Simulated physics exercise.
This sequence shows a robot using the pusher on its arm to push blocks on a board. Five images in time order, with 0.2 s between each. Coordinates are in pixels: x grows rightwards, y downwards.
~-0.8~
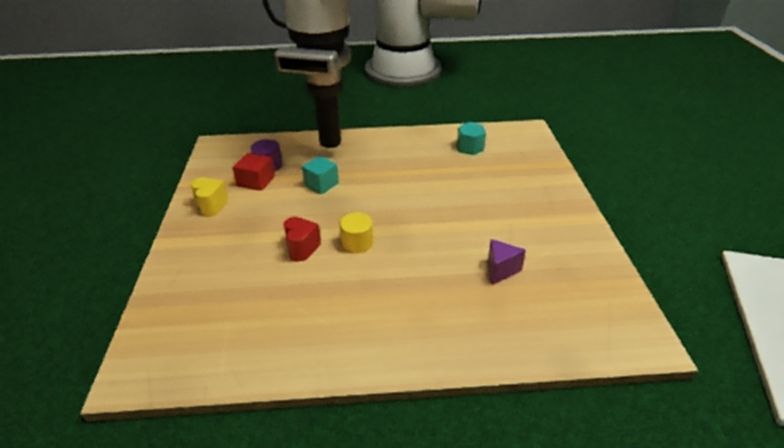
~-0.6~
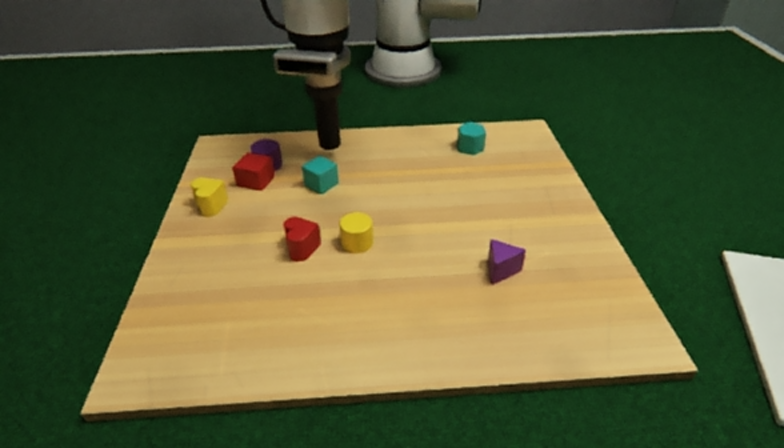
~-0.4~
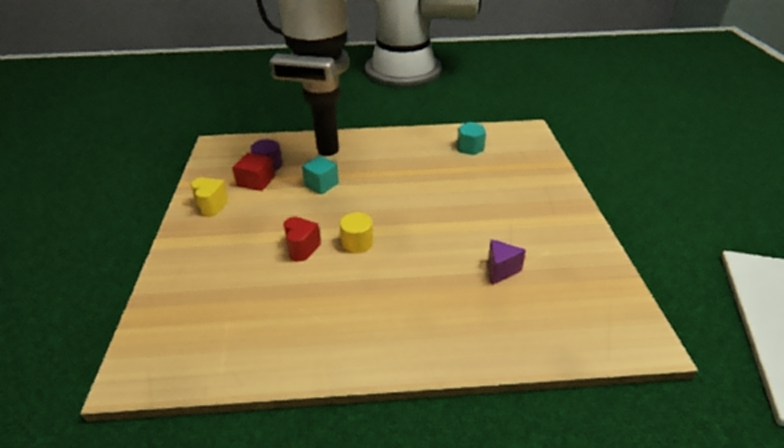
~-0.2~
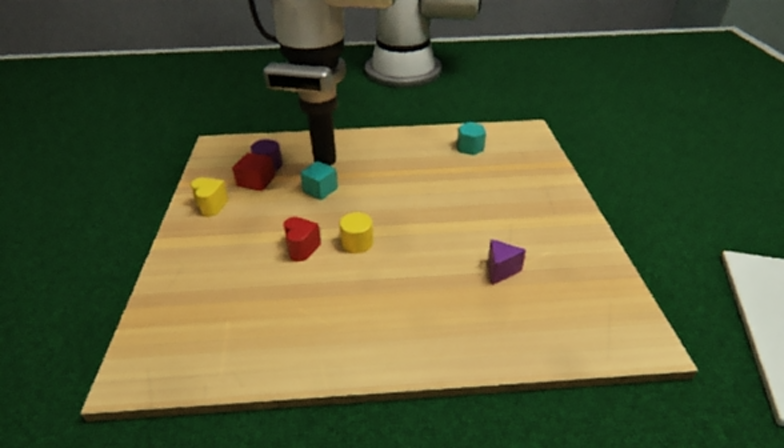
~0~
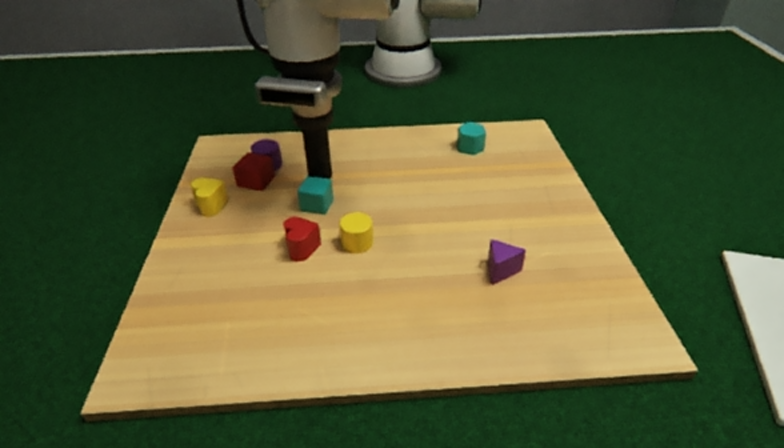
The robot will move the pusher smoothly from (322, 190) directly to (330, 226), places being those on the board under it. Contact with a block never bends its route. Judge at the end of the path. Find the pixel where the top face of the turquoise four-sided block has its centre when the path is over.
Its top middle: (311, 222).
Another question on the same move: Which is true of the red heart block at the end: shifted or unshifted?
Displaced, by a centimetre or more.
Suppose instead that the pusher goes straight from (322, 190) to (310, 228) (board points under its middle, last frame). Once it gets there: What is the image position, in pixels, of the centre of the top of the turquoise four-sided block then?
By then it is at (301, 225).
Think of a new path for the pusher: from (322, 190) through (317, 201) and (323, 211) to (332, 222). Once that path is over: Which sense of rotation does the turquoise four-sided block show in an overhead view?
Seen from above, clockwise.
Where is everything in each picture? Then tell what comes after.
In the first picture, pusher's lower end at (331, 144); red heart block at (299, 227); turquoise four-sided block at (319, 164); yellow round block at (356, 222).
In the second picture, pusher at (330, 146); blocks still.
In the third picture, pusher at (328, 151); blocks still.
In the fourth picture, pusher at (325, 162); turquoise four-sided block at (318, 170).
In the fifth picture, pusher at (321, 177); red heart block at (299, 227); turquoise four-sided block at (315, 185); yellow round block at (356, 222).
The first path, step by step. Halfway along, pusher at (324, 195); turquoise four-sided block at (313, 203), turned 15° clockwise.
At the end, pusher at (328, 213); red heart block at (291, 239), turned 15° clockwise; turquoise four-sided block at (311, 222), turned 30° clockwise; yellow round block still.
